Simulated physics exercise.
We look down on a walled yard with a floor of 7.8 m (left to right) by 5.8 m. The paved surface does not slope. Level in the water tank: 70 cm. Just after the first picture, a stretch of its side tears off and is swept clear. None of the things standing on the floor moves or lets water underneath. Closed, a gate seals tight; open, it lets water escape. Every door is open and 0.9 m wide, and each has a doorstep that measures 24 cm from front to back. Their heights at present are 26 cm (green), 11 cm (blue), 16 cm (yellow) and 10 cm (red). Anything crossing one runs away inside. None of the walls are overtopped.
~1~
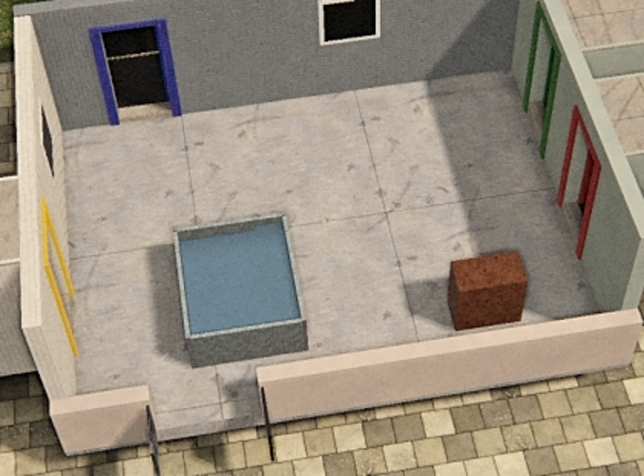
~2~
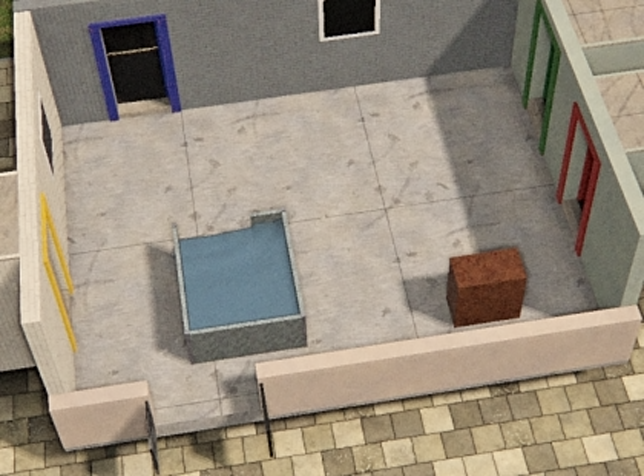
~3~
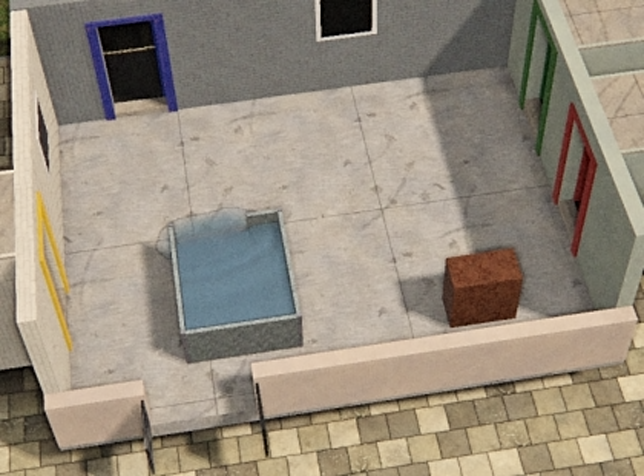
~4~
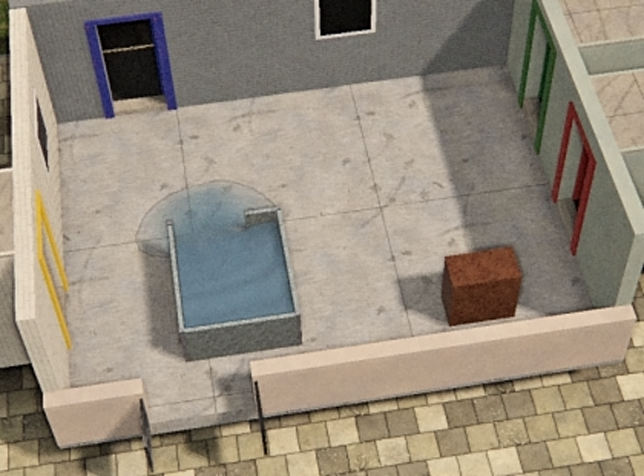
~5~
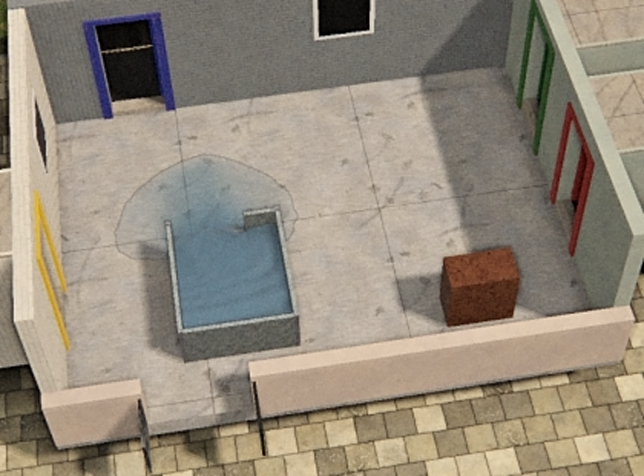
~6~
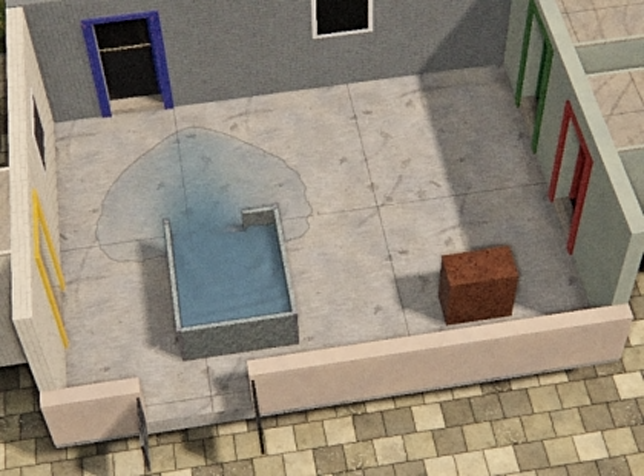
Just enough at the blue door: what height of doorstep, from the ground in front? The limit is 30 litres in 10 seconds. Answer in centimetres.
Some 21 cm.
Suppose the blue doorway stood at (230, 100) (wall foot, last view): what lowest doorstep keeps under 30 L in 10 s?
Something near 19 cm.
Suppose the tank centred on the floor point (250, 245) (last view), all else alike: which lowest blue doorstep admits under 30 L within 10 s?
Then roughly 20 cm.
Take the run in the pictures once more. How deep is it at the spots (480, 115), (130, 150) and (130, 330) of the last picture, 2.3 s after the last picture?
Taking the spots in order: About 0, 11 and 0 centimetres.
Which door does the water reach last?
Final door: Red.
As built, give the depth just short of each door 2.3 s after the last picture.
Lab note, cm: Green 0; blue 22; yellow 0; red 0.
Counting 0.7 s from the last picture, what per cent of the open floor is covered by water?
Roughly 25 percent of the floor.
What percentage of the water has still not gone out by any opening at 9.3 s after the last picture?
Some 88 %.
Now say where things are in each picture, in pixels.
In the first picture, the water tank at (238, 277) is whole and still, 70 cm deep; the blue door at (138, 77) is dry.
In the second picture, the front is at a hidden place, 0.3 m from the gap on the far side; 0.2 m2 of floor is wet, 70 cm left at the back.
In the third picture, the front is at (223, 212), 0.8 m from the gap on the far side; 0.9 m2 of floor is wet, 70 cm left at the back.
In the fourth picture, the gap is on the far side, the front 1.3 m out at (207, 186); the back of the water tank holds 69 cm.
In the fifth picture, the gap is on the far side, the front 1.9 m out at (198, 160); the back of the water tank holds 60 cm.
In the sixth picture, the front is at (186, 133), 2.5 m from the gap on the far side; 5.4 m2 of floor is wet, 59 cm left at the back; 0.9 m in a straight line remain to the blue door at (130, 70).
Then, 0.7 s after the last picture water covers 25 % of the floor, deepest (32 cm) near (200, 239); 22 cm at the blue door, 17 litres in over its 11 cm doorstep.
Then, 2.3 s after the last picture water covers 35 % of the floor, deepest (26 cm) near (55, 124); 22 cm at the blue door, 135 litres in over its 11 cm doorstep.
Then, 9.3 s after the last picture water covers 85 % of the floor, deepest (12 cm) near (599, 338); 6 cm at the blue door, 177 litres in over its 11 cm doorstep.
At the blue door as built, the water peaked near 27 cm, 1.3 s after the last picture.
Run again over the same 10 s with other heights there, 44 litres in over 19.5 cm, 4 litres over 26.5 cm. The limit of 30 litres is kept from about 21 cm up.
